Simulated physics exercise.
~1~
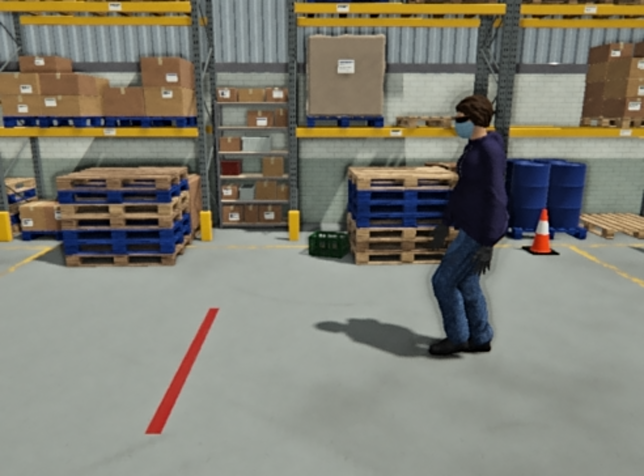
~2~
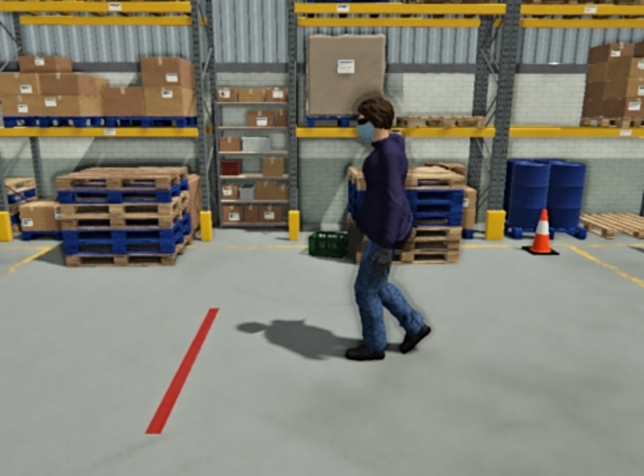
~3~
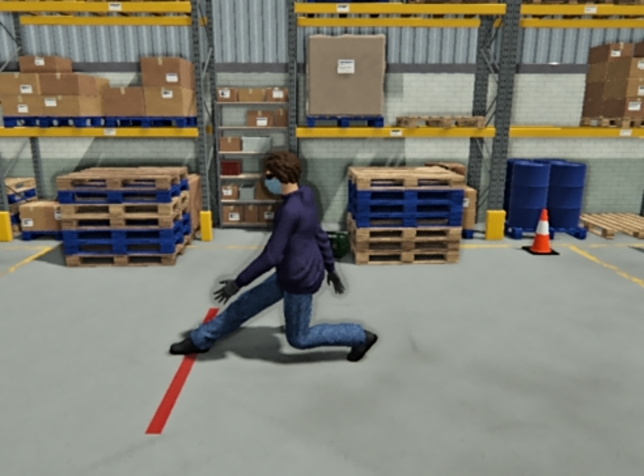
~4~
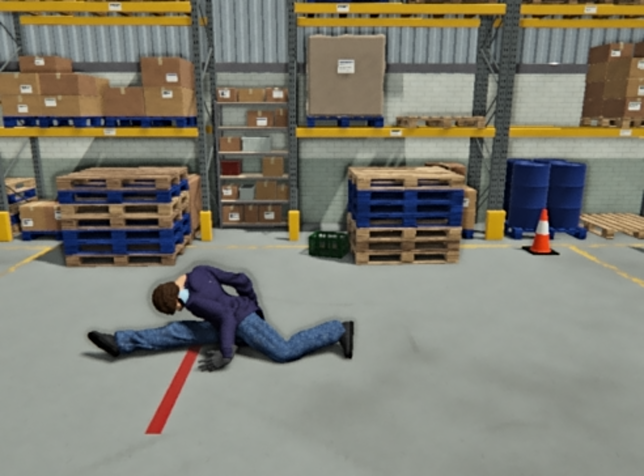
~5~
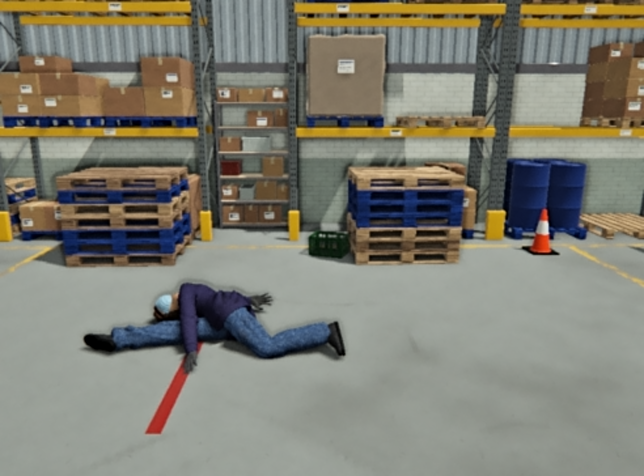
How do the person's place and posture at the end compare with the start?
At the start the person is upright on the right side of the view, in front of the pallets and near the cone. By the end they are down on the floor at the left, slumped across the red tape with their legs spread.
